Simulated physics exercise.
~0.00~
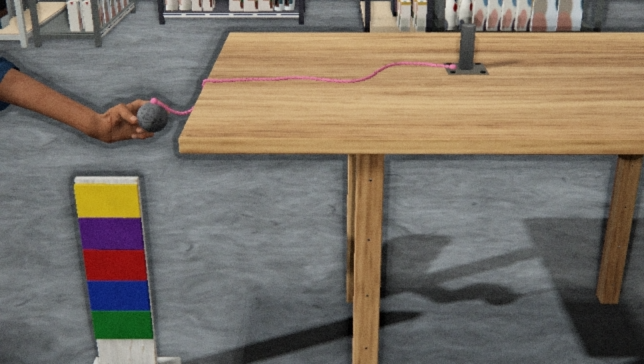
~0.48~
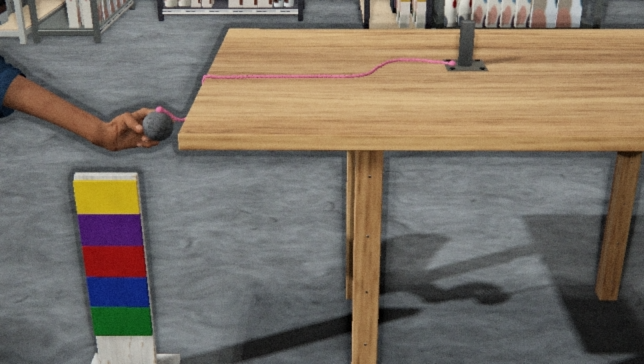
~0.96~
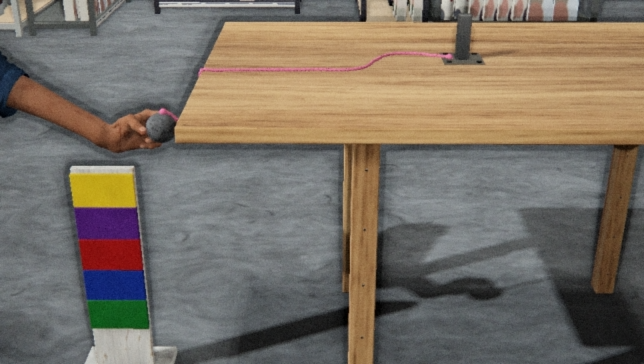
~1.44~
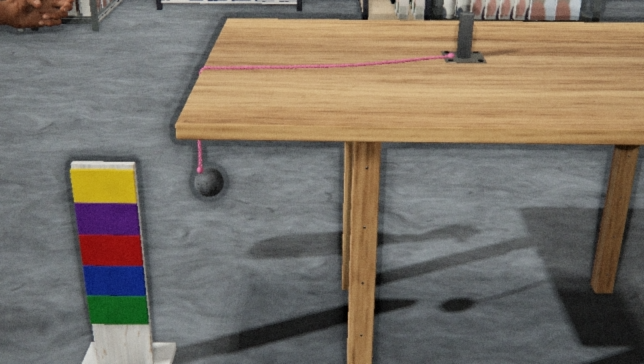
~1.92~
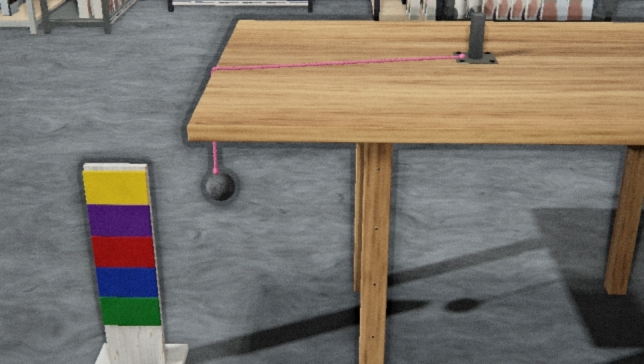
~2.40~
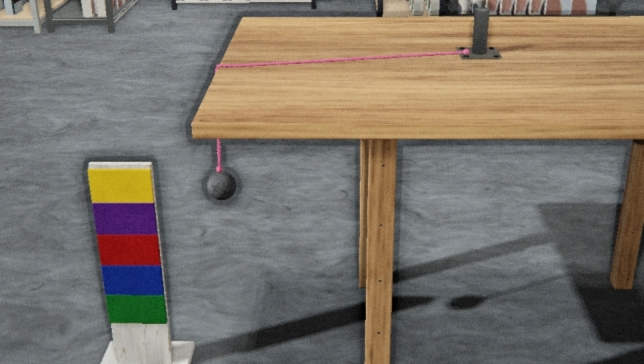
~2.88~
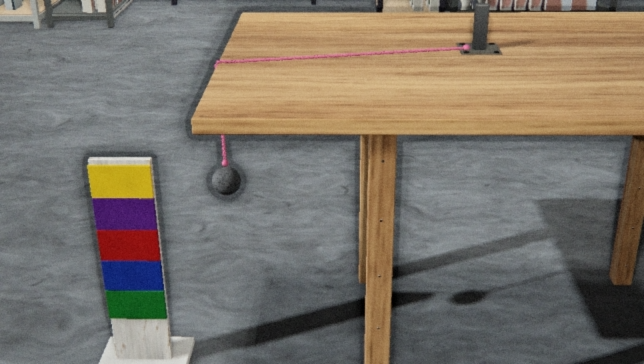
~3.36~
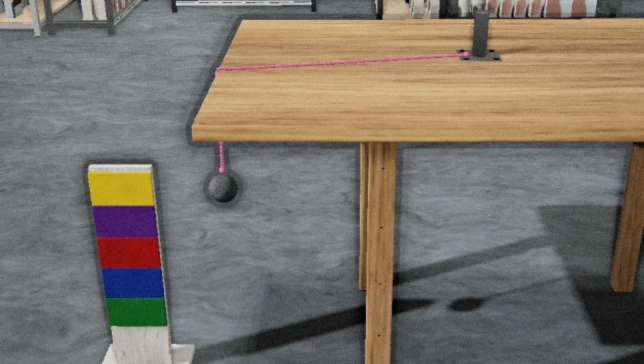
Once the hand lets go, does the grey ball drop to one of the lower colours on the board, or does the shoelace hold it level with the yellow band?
The shoelace holds the ball just below the table's edge, and its middle hangs level with the yellow band.
